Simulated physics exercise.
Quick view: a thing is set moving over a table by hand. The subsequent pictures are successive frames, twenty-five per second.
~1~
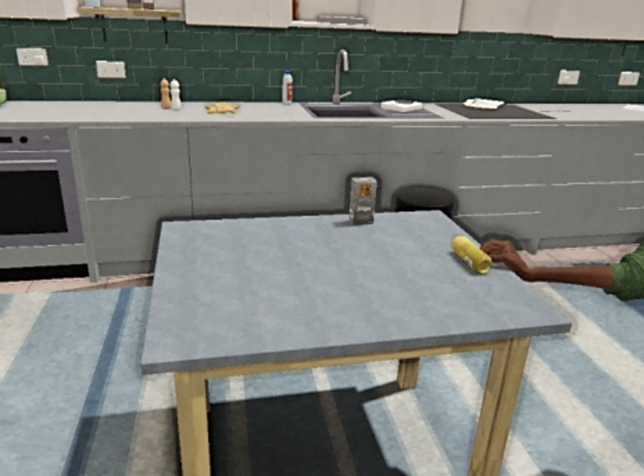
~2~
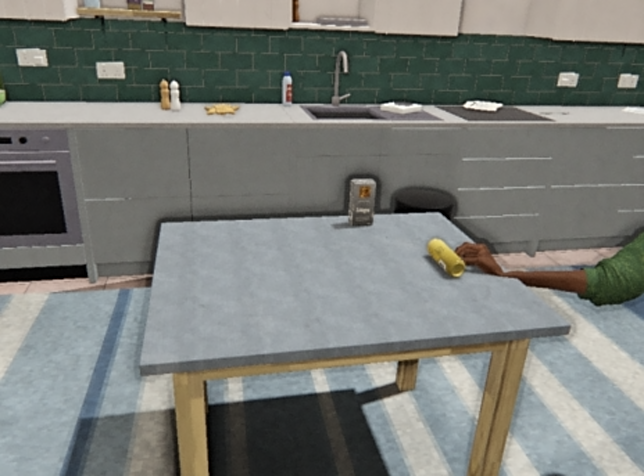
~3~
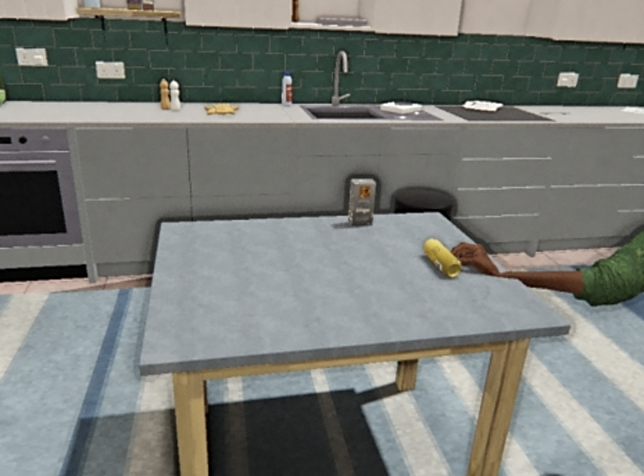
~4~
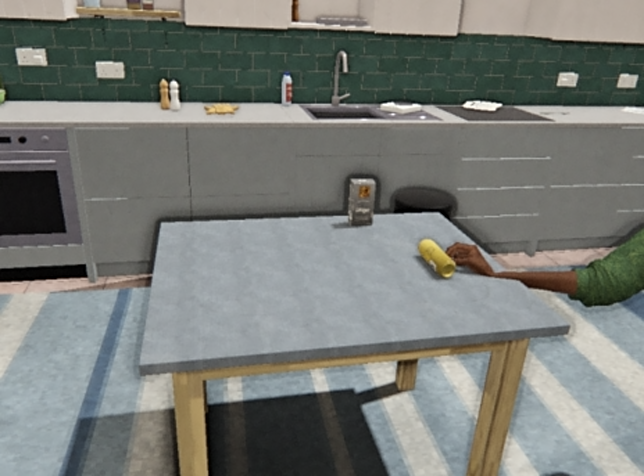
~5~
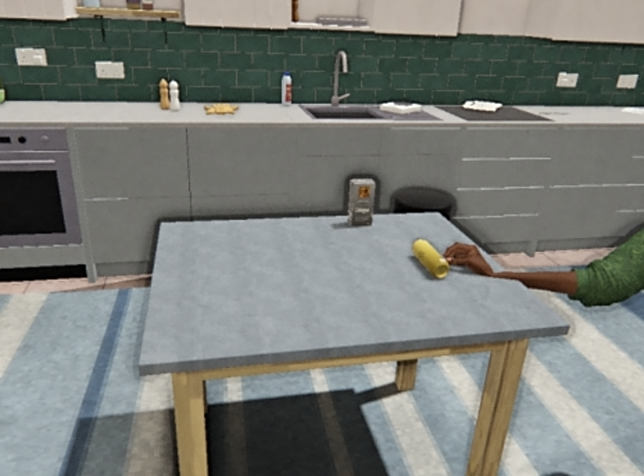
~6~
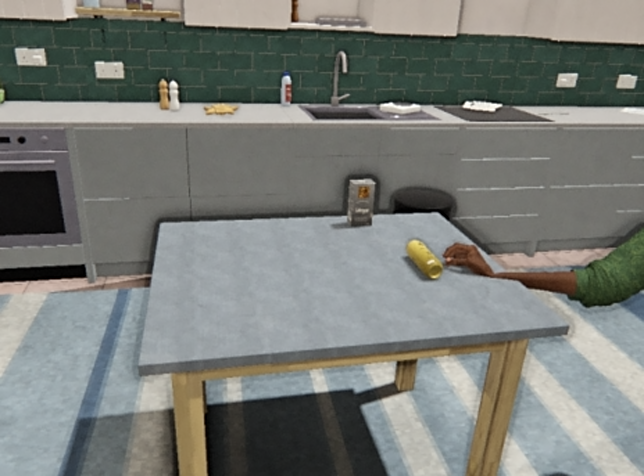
In a kitchen with dark green wall tiles and grey cabinets, a fixed, slightly raised view looks across a grey-topped wooden table on a blue and white striped rug. A small box stands near the table's back edge, and a yellow can lies on its side at the right beside a green-sleeved arm's hand. The hand moves the can left, then stays nearly still as the can rolls slowly a little farther left.
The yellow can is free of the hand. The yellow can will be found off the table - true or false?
False, it remains on the table.
Then, 0.20 s later than the last frame, yellow can moved well along near (396, 261).
Then, 0.60 s later than the last frame, yellow can moved well along near (350, 263).
Then, 1.10 s later than the last frame, yellow can moved well along near (309, 266).
When it is over, moved from the start, yellow can. End places, in pixels of the last picture, yellow can near (284, 267).
